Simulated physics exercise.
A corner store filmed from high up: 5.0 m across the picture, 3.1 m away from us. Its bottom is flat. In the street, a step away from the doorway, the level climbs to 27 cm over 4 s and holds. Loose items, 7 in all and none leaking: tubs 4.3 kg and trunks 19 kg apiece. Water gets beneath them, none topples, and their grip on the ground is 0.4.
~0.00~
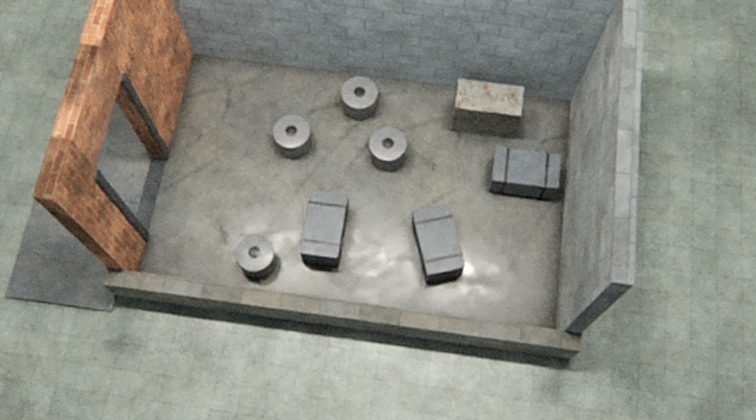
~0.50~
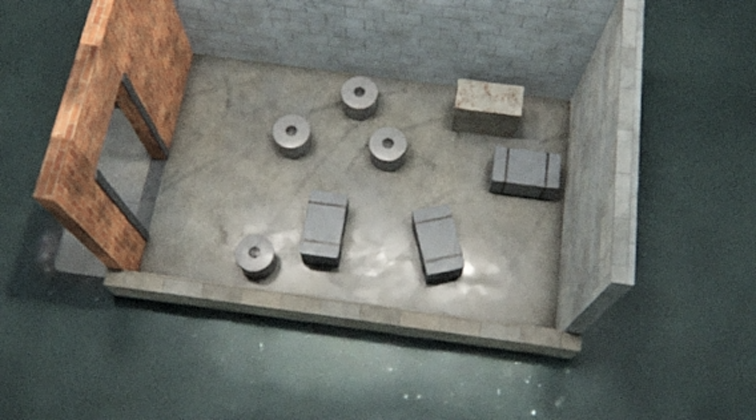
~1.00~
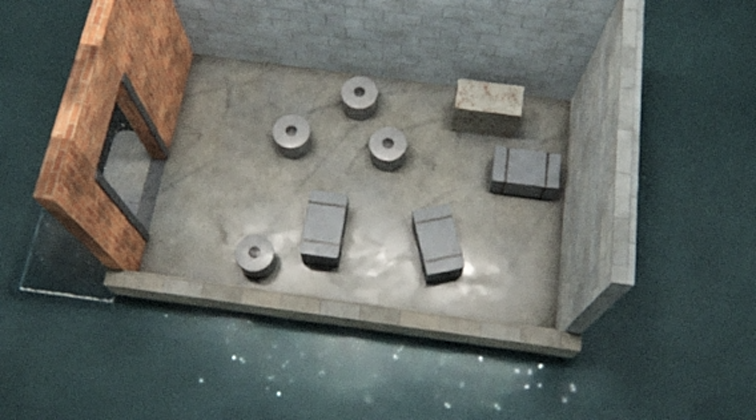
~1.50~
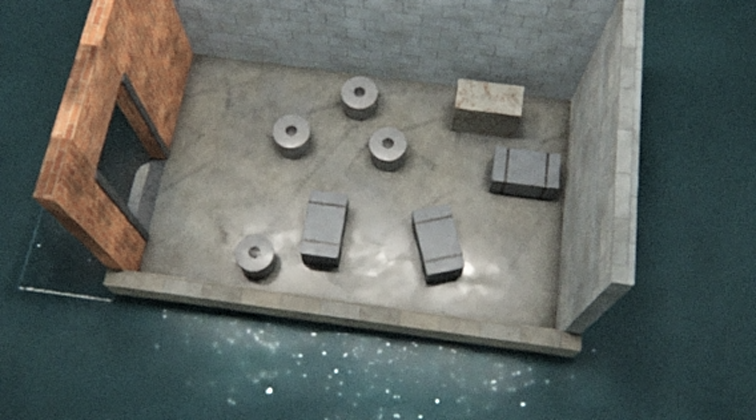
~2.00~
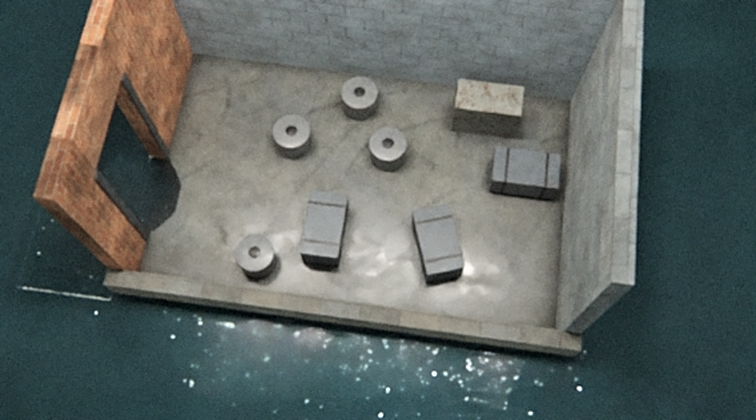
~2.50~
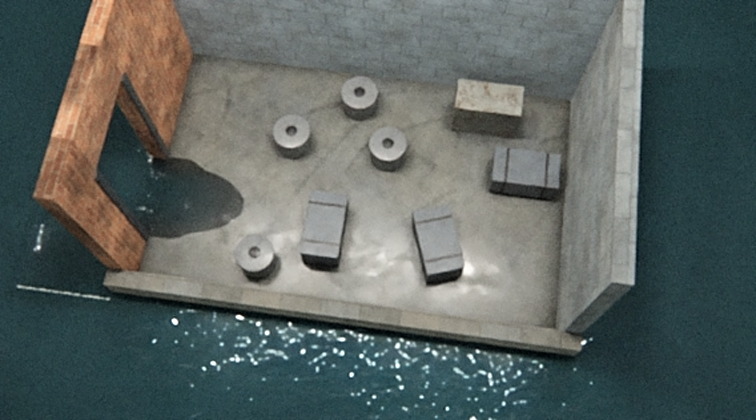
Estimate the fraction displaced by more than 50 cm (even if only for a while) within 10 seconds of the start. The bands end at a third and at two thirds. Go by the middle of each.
That comes to at least two thirds.
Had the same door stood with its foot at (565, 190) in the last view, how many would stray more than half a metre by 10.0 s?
In that case 7 of them.
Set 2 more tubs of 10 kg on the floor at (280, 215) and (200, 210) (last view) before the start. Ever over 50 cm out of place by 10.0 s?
In that order: Over, more.
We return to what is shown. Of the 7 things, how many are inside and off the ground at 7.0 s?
At that moment 6.
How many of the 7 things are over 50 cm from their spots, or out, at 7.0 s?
By then 6.
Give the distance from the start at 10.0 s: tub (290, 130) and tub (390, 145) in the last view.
In that order: 150 cm, 60 cm.
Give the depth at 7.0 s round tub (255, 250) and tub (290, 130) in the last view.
About 12 and 7 cm.
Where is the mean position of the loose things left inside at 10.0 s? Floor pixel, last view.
Near (476, 172).
After 3.5 s 0 of 7 are over 50 cm from their spots; 0 afloat.
After 4.5 s 2 of 7 are over 50 cm from their spots; 1 afloat.
After 7.0 s 6 of 7 are over 50 cm from their spots; 6 afloat.
After 10.0 s 6 of 7 are over 50 cm from their spots, and 6 have been at some point; 7 afloat.
